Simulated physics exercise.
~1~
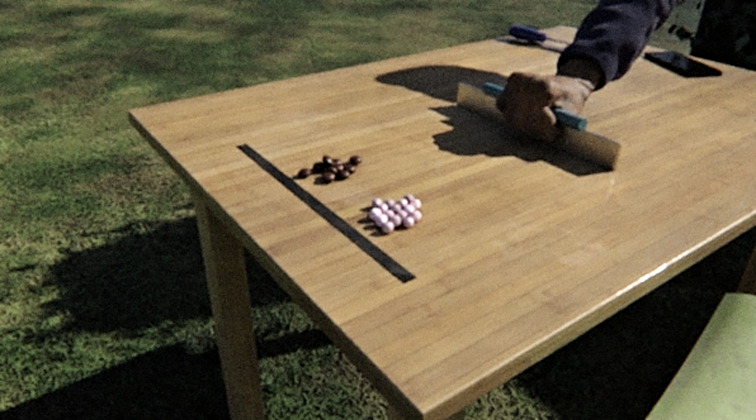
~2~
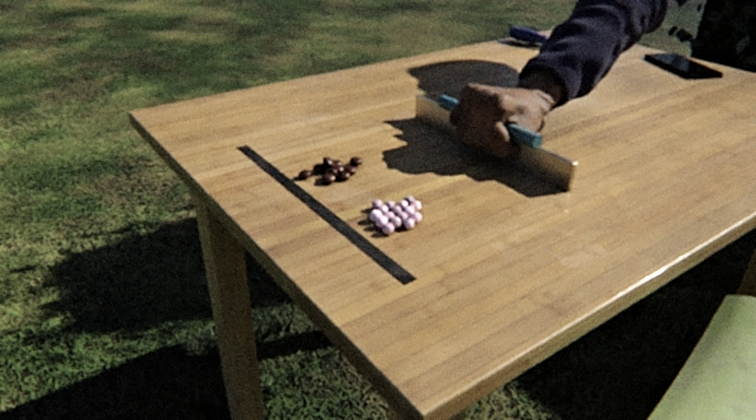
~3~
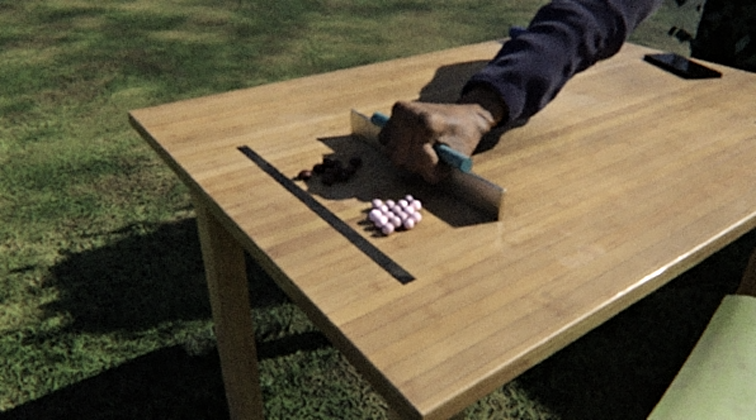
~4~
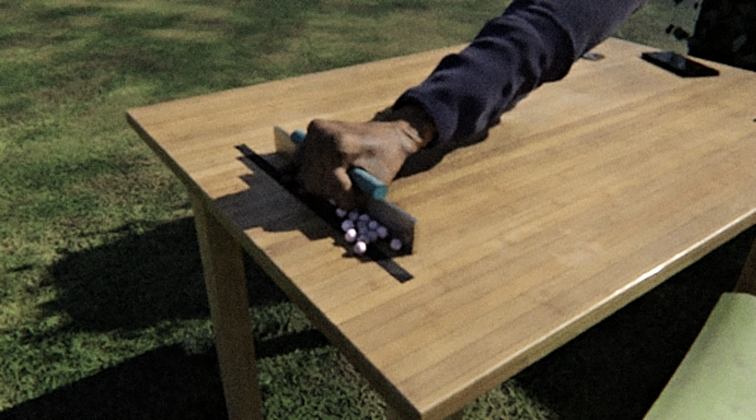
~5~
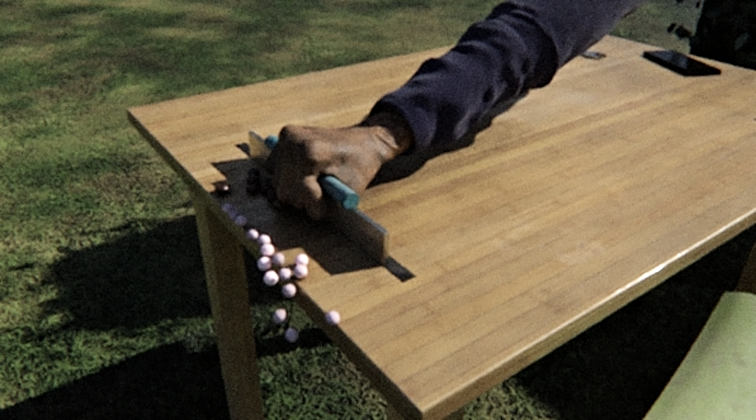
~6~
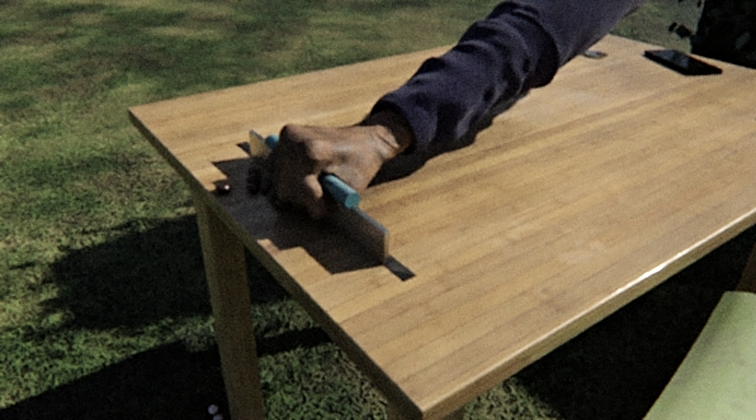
In the video, a hand slides a scraper left across a wooden table toward small dark and pale pink balls, pushing both groups before stopping at a black strip; the pink balls roll off the near edge, while dark ones remain on the tabletop.
